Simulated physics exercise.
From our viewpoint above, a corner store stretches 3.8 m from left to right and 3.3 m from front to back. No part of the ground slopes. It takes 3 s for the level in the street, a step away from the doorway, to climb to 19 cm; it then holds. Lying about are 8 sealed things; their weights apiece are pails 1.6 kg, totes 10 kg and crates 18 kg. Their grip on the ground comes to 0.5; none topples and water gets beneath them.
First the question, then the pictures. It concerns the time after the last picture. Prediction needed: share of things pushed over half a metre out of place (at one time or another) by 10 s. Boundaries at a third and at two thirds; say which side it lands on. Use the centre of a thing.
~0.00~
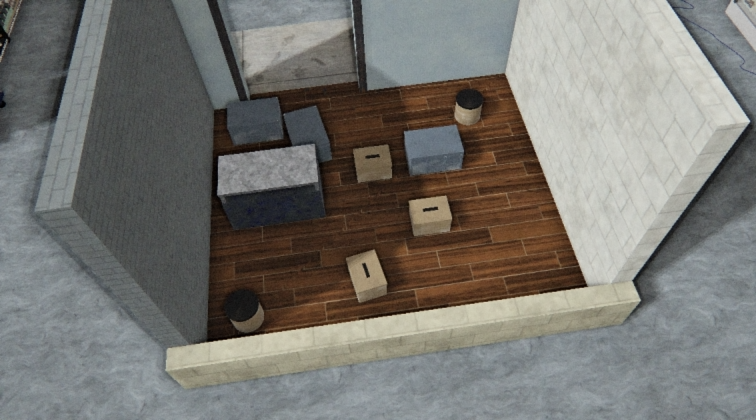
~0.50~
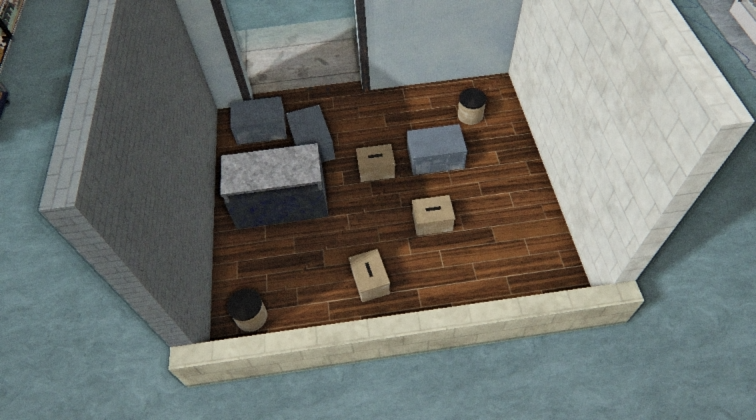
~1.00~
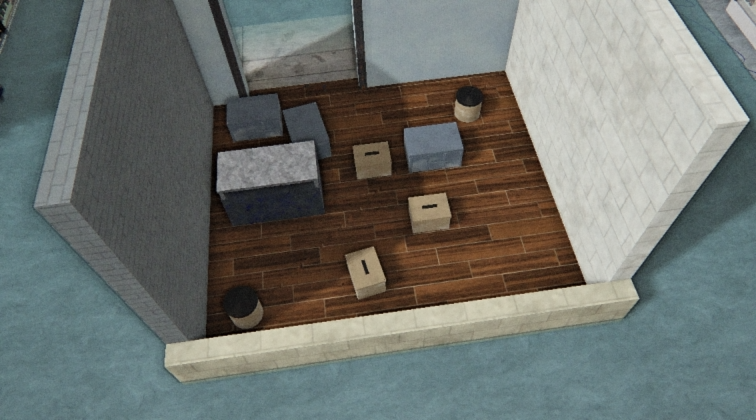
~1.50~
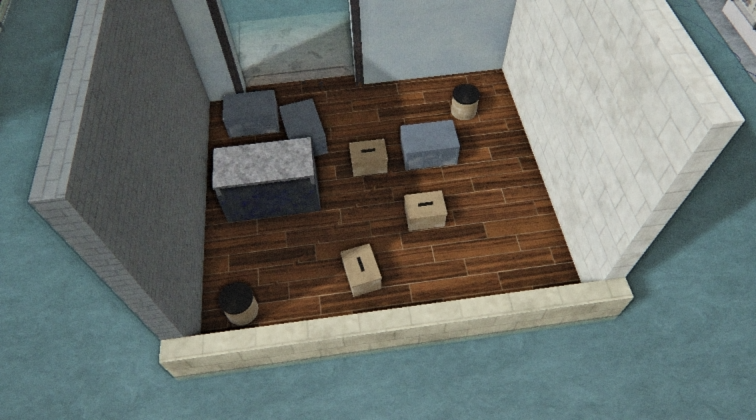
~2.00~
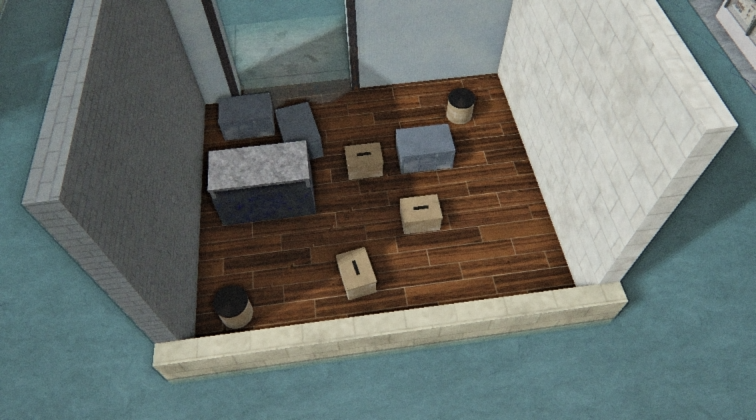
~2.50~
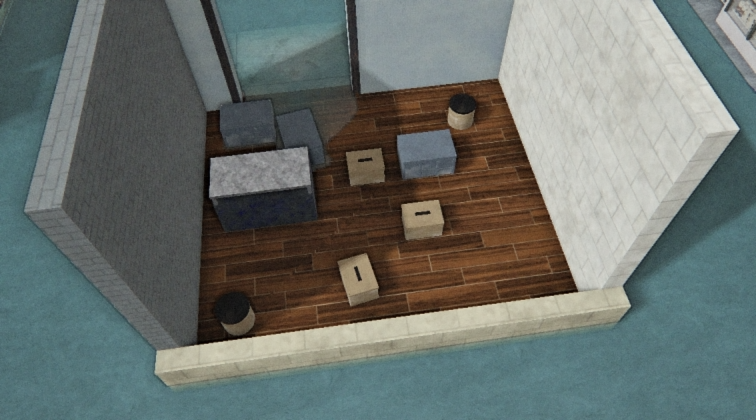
It lands on or past two thirds.
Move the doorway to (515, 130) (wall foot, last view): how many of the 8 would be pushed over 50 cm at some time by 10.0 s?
The answer would then be 7.
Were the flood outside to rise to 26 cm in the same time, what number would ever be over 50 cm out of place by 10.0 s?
The count would be 8.
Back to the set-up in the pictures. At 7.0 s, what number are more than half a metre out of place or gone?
By then the count is 7.
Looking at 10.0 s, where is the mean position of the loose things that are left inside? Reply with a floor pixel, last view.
They're centred close to (373, 239).
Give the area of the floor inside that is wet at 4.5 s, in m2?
That flooded area is roughly 5.5 m2.
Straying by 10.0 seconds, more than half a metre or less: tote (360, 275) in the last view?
Within.
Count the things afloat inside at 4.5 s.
1 at that moment.
After 3.5 s 0 of 8 are over 50 cm from their spots; 0 afloat.
After 4.5 s 2 of 8 are over 50 cm from their spots; 1 afloat.
After 7.0 s 7 of 8 are over 50 cm from their spots; 4 afloat.
After 10.0 s 6 of 8 are over 50 cm from their spots, and 7 have been at some point; 8 afloat.
